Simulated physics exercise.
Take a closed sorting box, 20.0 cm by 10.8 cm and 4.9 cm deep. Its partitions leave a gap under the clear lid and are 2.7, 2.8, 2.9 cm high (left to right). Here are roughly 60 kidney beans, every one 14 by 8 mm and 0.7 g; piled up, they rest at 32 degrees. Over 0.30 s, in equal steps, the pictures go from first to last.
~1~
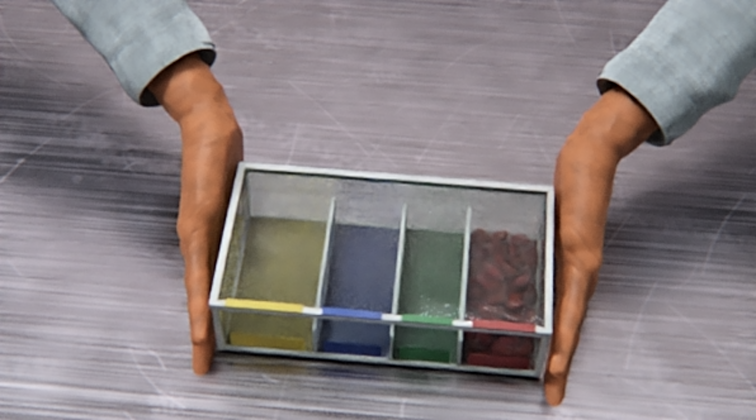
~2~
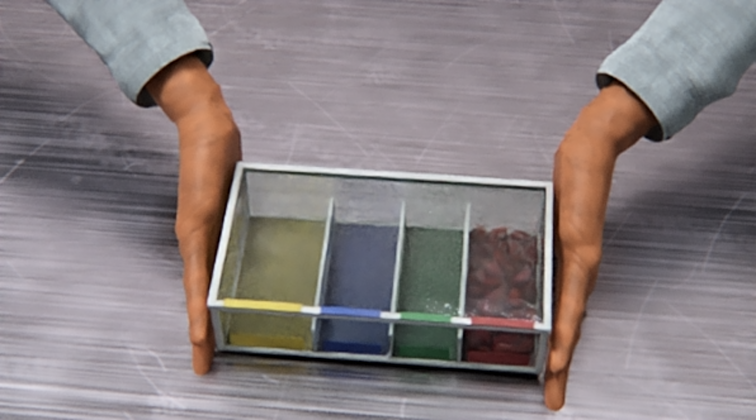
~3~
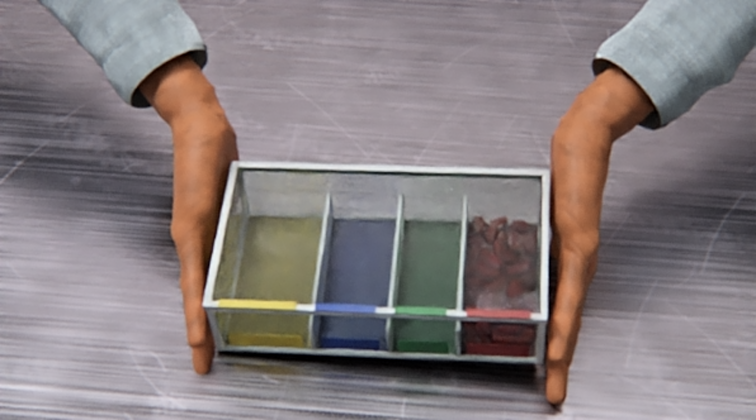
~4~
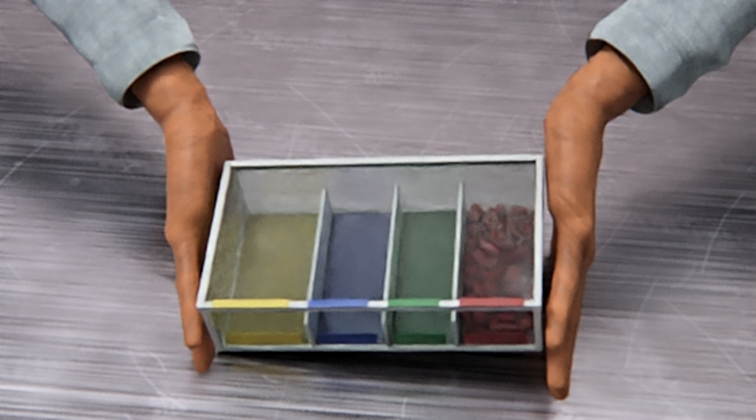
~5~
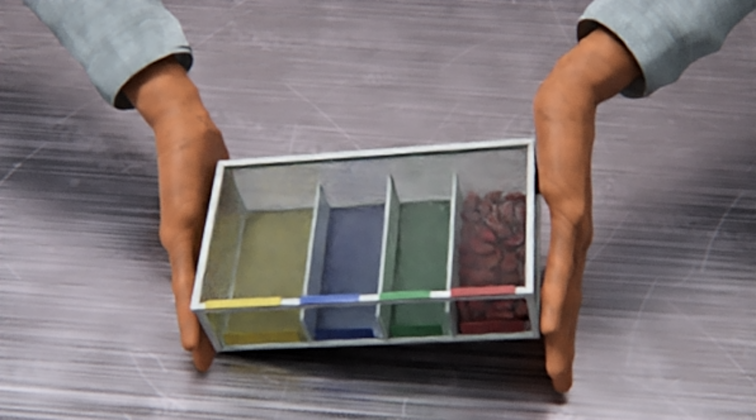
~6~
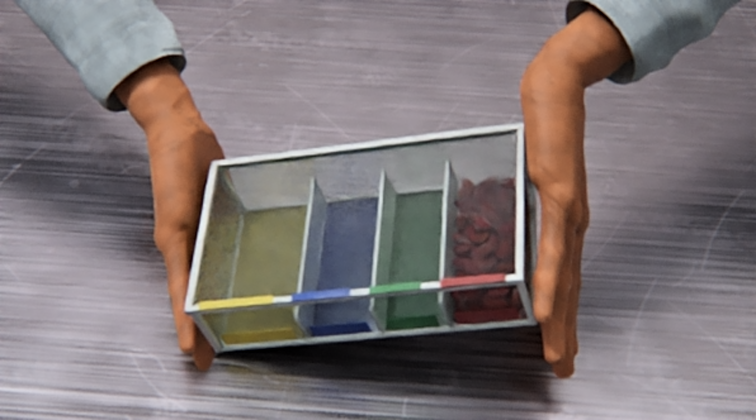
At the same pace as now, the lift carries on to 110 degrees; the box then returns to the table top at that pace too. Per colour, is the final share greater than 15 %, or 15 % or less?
Red compartment: Fails to beat the threshold, blue compartment: Fails to beat the threshold, green compartment: Fails to beat the threshold, yellow compartment: Beats the threshold.
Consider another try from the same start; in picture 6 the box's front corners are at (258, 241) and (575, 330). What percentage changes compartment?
Something like 0 in a hundred.
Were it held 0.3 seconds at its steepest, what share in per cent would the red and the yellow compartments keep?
Then, in per cent: Red 0, yellow 100.
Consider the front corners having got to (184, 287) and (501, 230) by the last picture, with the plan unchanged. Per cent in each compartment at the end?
Final shares, in per cent - red: 0, blue: 0, green: 0, yellow: 100.
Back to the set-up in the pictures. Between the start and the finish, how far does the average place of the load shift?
14.5 cm.
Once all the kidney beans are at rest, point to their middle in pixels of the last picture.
Approximately (259, 307) in the last picture.
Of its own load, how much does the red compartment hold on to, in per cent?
My estimate is roughly 10 percent.
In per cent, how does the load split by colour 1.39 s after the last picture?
It splits as red 45, blue 10, green 20 and yellow 20 percent.
Then, 1.39 s after the last picture, tilt 110 degrees; red 45 %, blue 10 %, green 20 %, yellow 20 %.
Then, 2.32 s after the last picture, tilt 50 degrees; red 5 %, yellow 95 %.
Then, 3.25 s after the last picture, tilt 0 degrees; red 5 %, yellow 95 %.
In the end, red 5 %, blue 0 %, green 0 %, yellow 95 %.
